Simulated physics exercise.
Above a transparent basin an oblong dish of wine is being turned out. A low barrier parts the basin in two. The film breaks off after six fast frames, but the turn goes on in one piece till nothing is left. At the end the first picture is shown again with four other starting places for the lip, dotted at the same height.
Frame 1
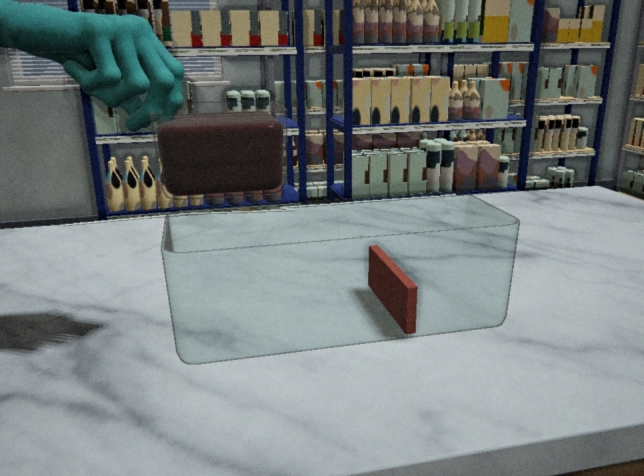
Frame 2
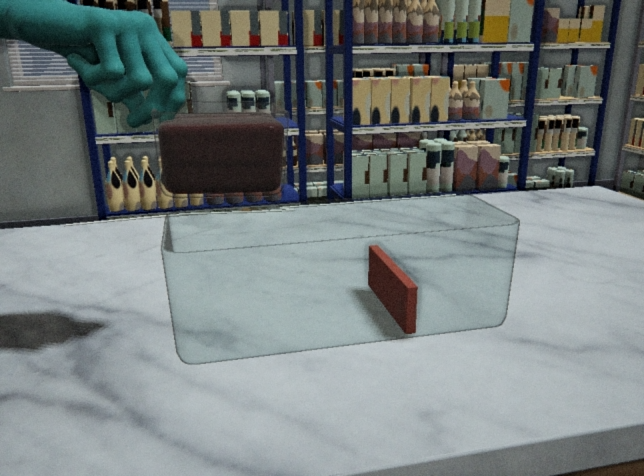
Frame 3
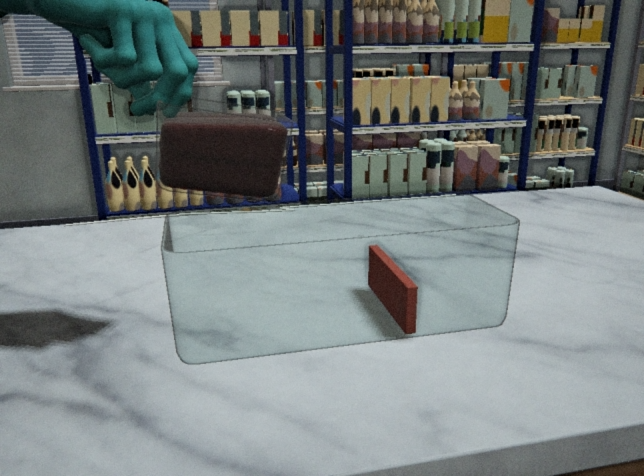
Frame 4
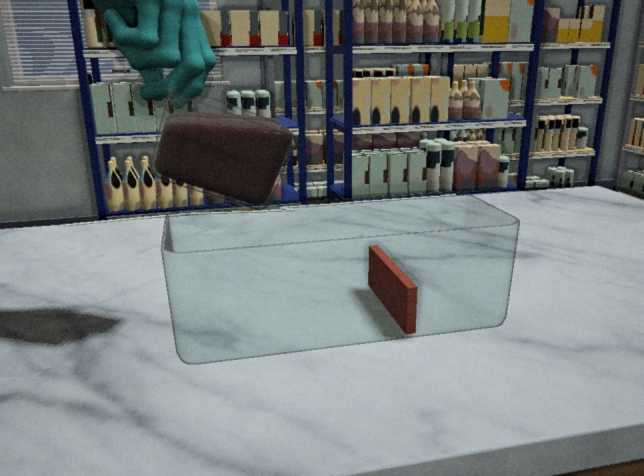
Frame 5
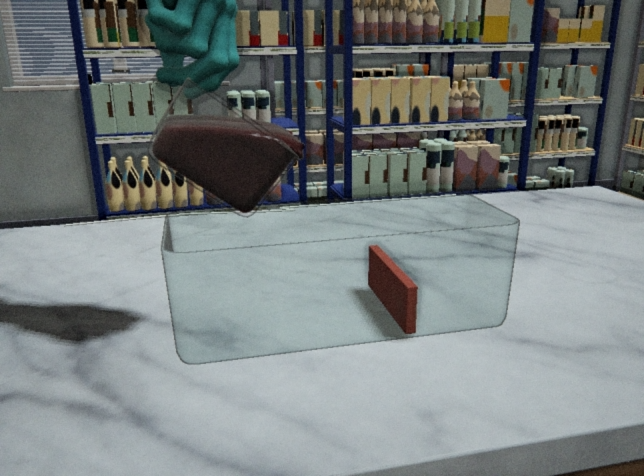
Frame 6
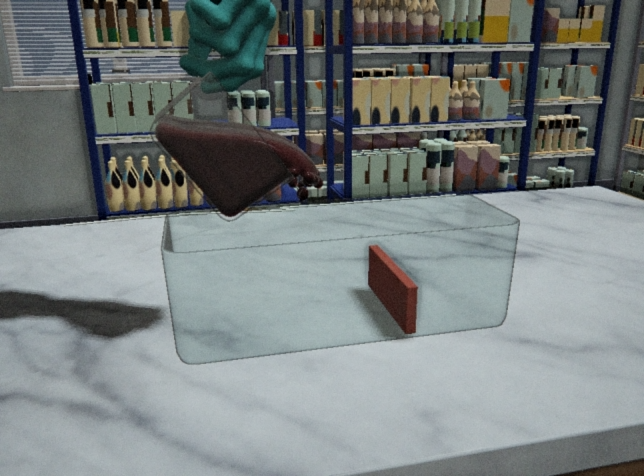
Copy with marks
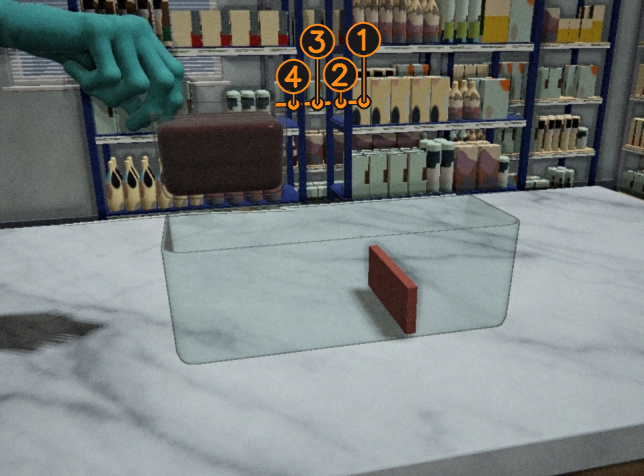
In the video, a teal hand above a clear rectangular basin with a low red barrier inside moves rightward as a transparent container of dark red liquid tilts increasingly to the right, until the liquid begins passing over its lip.
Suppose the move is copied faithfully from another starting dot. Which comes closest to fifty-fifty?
1 is best.
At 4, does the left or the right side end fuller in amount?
The left side.
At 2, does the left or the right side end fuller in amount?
The left side.
On the marked copy, 1 at (363, 101); 2 at (340, 102); 3 at (317, 103); 4 at (293, 104).
For spot 1, about 47 % ends left of the wall and 49 % right of it; 4 % is lost outside.
For spot 2, about 70 % ends left of the wall and 25 % right of it; 6 % is lost outside.
For spot 3, about 87 % ends left of the wall and 6 % right of it; 6 % is lost outside.
For spot 4, about 88 % ends left of the wall and 8 % right of it; 4 % is lost outside.
